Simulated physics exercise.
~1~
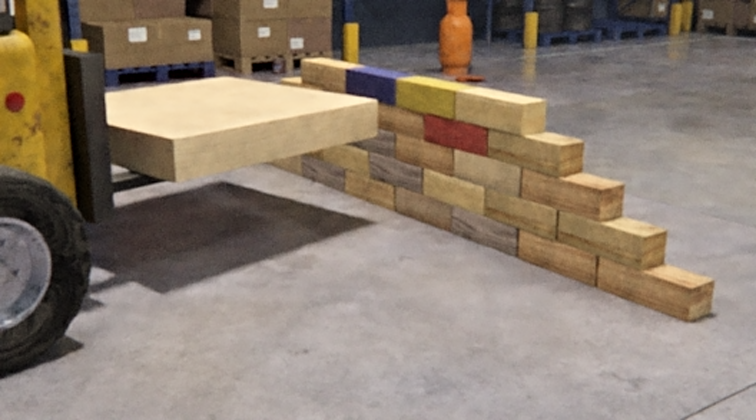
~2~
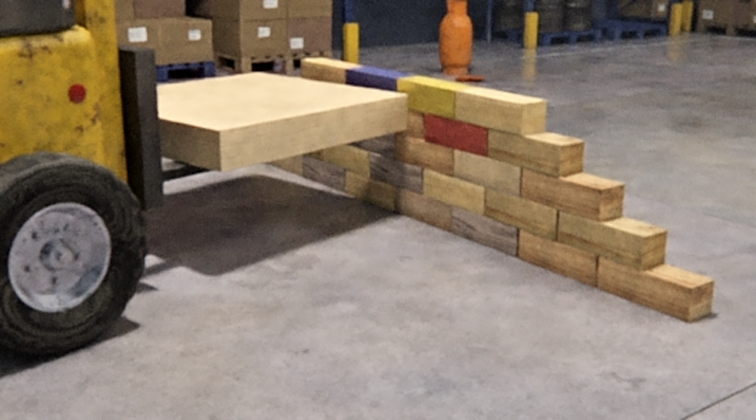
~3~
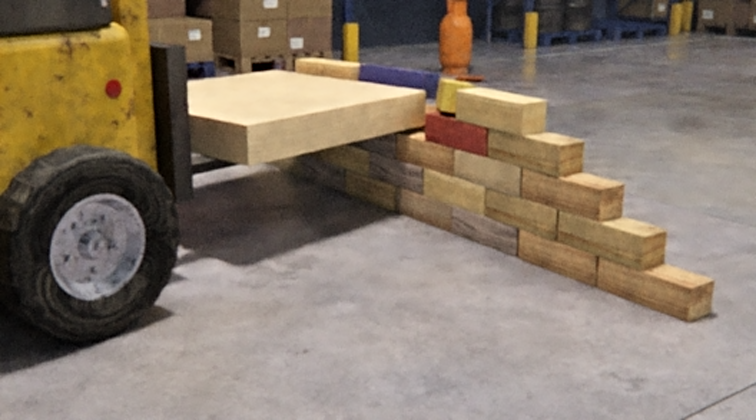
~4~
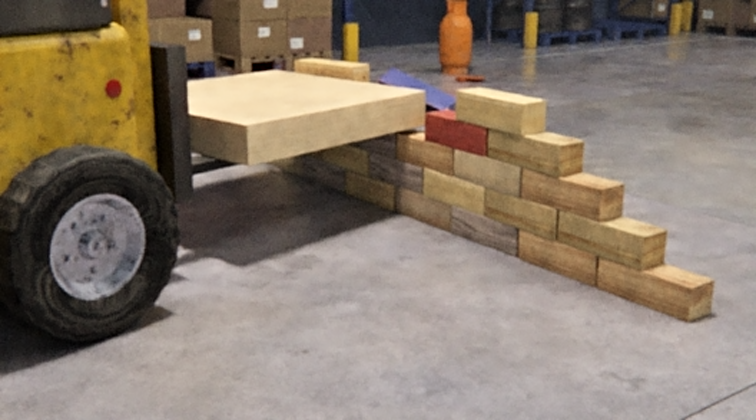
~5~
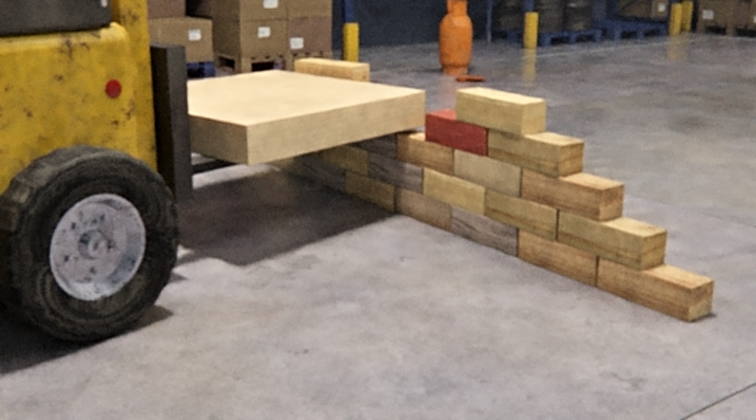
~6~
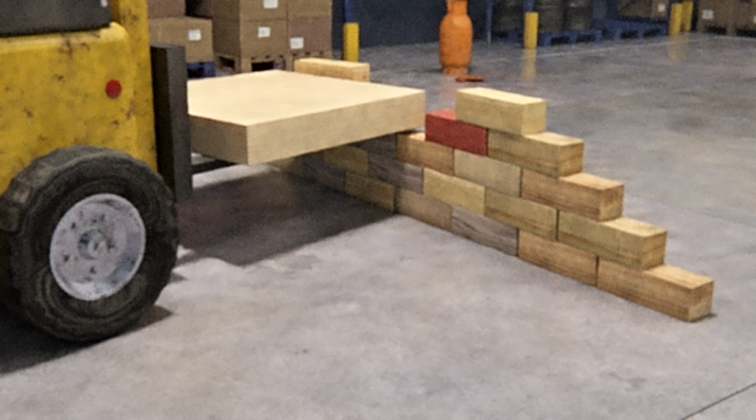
A yellow lift truck at the left carries a thick pale slab towards a stepped wall of timber blocks on a grey warehouse floor, seen from a fixed, slightly raised view. Blue and yellow blocks sit in the top row, with a red one just below. The truck rolls right and the slab pushes into the upper wall, shoving the coloured top blocks out of line. The truck stops as the yellow block drops from sight and the blue one tips down behind the wall. The red block stays put, and a gap remains in the top row.
